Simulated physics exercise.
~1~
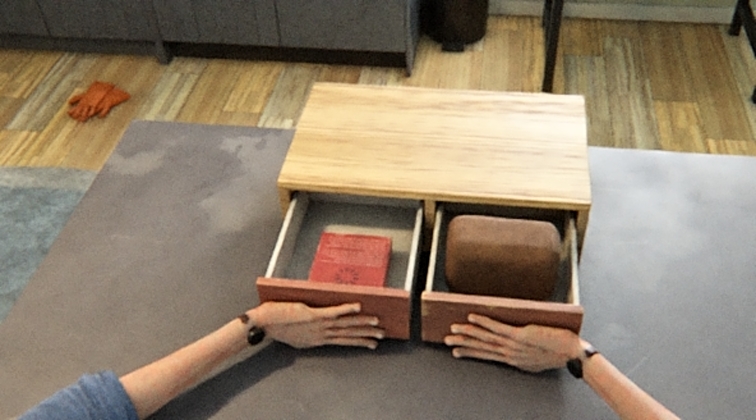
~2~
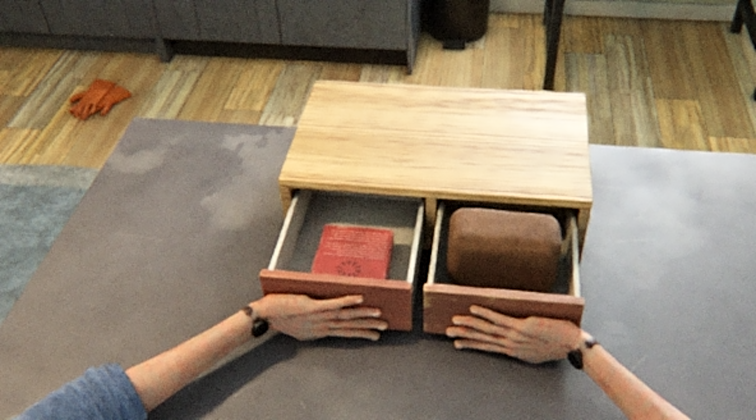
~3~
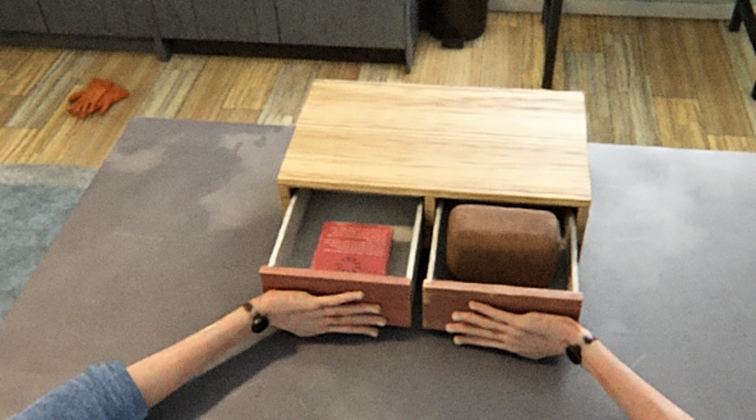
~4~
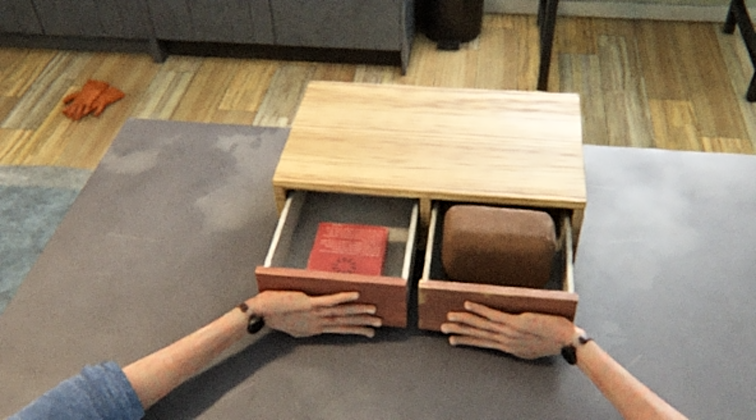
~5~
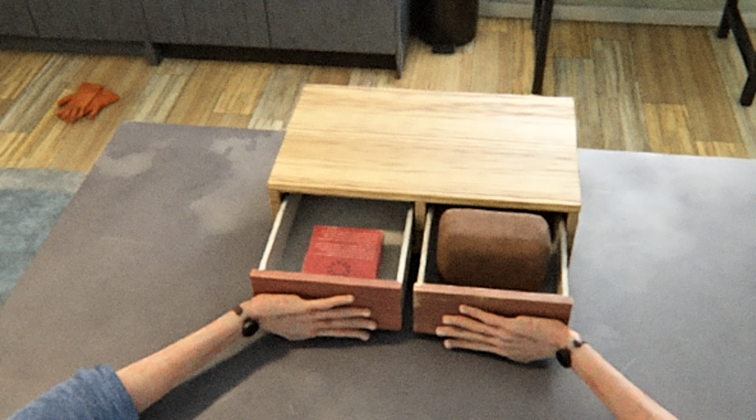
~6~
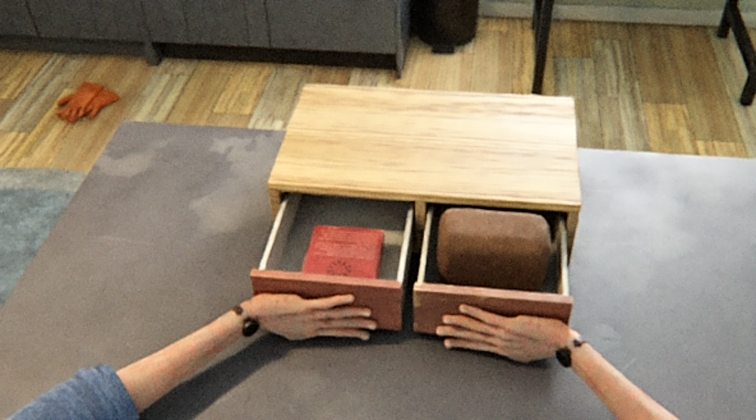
At first, two hands rest against the fronts of two open drawers in a low wooden cabinet, a red packet in the left drawer and a brown loaf in the right. The hands then stay in place and both drawers remain wide open, with almost nothing moving beyond slight shifts of the view.
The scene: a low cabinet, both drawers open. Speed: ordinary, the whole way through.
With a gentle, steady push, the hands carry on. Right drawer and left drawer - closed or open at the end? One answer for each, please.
Result: The right drawer sticks; the left drawer goes home.
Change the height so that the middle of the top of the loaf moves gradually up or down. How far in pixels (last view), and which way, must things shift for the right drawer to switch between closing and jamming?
Direction down, size about 12 pixels.
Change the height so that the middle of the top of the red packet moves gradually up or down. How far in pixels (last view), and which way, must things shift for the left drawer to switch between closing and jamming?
You'd need to go up by roughly 24 pixels to hit the edge.
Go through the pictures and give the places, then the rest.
Right drawer (503, 259) wide open; left drawer (350, 247) wide open; loaf (502, 258), in the first frame.
Left drawer (352, 240) wide open; red packet (353, 266), in the second frame.
Right drawer (503, 248) wide open; chest (438, 164), in the third frame.
Left drawer (347, 237) wide open; loaf (498, 247), in the fourth frame.
Right drawer (493, 252) wide open; red packet (343, 266), in the fifth frame.
Right drawer (493, 251) wide open; left drawer (343, 239) wide open; chest (428, 169), in the sixth frame.
Then, 0.38 s later than the last frame, right drawer starting in; left drawer starting in.
Then, 0.66 s later than the last frame, right drawer about half in; left drawer about half in.
When it is over, the right drawer will not close; the left drawer goes all the way in.
